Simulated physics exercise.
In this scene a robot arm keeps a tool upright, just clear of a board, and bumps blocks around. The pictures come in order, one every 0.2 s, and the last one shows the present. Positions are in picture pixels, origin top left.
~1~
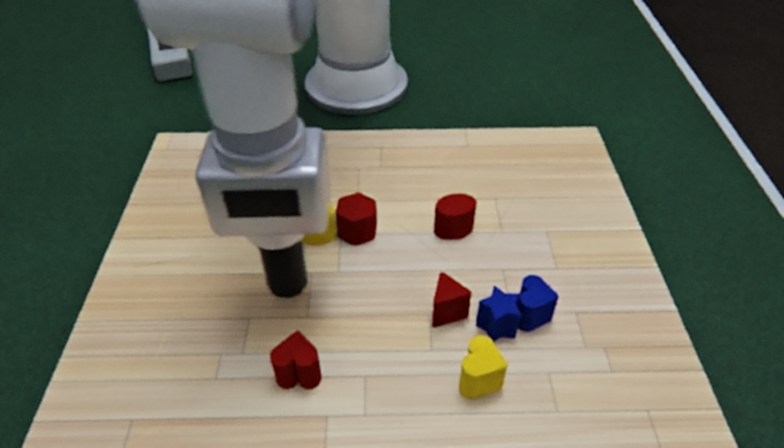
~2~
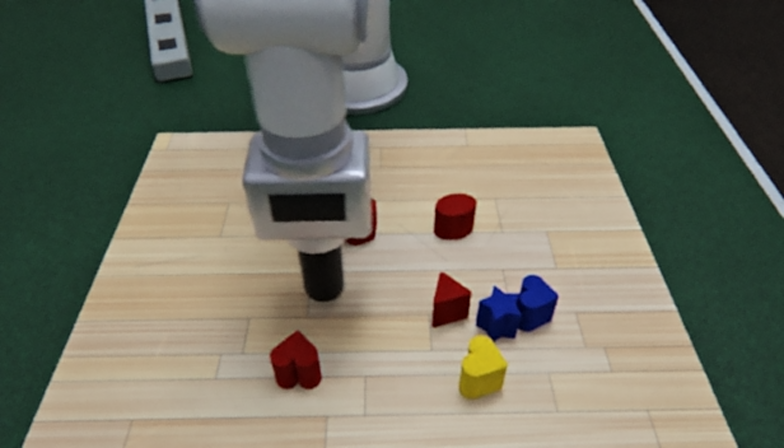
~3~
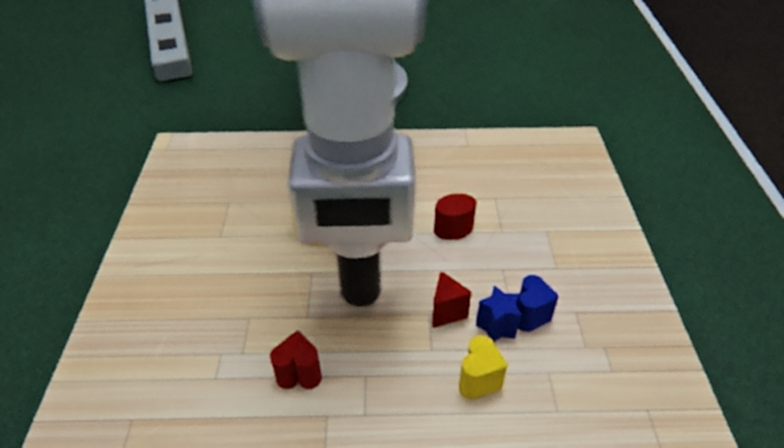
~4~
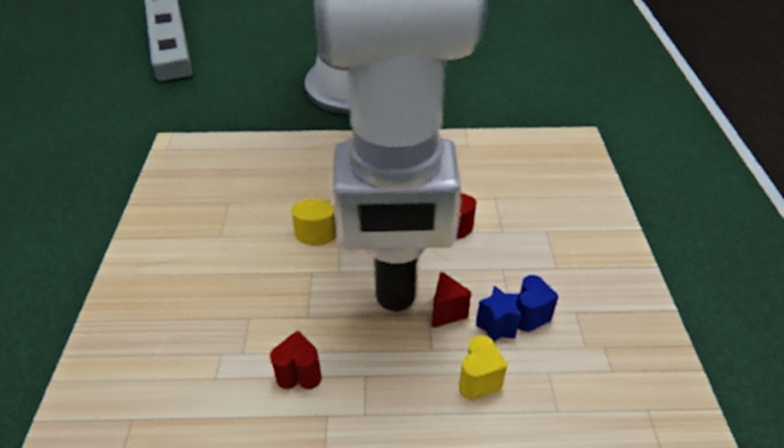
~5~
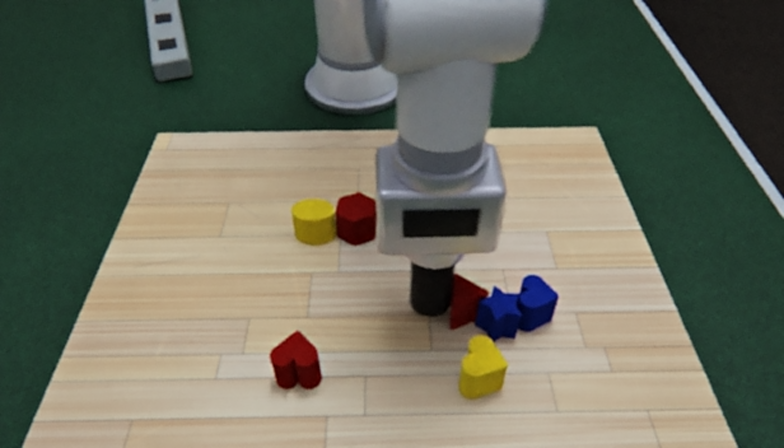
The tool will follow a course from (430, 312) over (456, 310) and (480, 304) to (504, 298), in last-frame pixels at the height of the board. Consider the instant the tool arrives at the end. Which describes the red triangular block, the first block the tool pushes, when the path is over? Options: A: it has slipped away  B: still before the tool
B: Still before the tool.
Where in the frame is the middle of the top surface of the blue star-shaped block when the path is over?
Around pixel (524, 310).
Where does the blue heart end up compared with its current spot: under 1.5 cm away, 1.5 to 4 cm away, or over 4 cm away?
If I had to pick, the blue heart travels from 1.5 to 4 cm here.
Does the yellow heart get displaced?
No, I don't think so.
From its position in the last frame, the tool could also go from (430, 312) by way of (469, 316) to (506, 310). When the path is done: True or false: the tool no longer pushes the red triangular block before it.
That statement is not accurate.
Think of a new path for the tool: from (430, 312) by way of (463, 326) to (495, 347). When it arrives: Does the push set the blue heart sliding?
The answer is yes.
On the path given first. Halfway along, tool at (470, 297); red triangular block at (506, 286); blue star-shaped block at (524, 310), turned 30° clockwise; blue heart at (551, 297), turned 55° anticlockwise.
At the end, tool at (506, 288); red triangular block at (543, 276); yellow heart still; blue star-shaped block at (524, 310), turned 30° clockwise; blue heart at (570, 299).
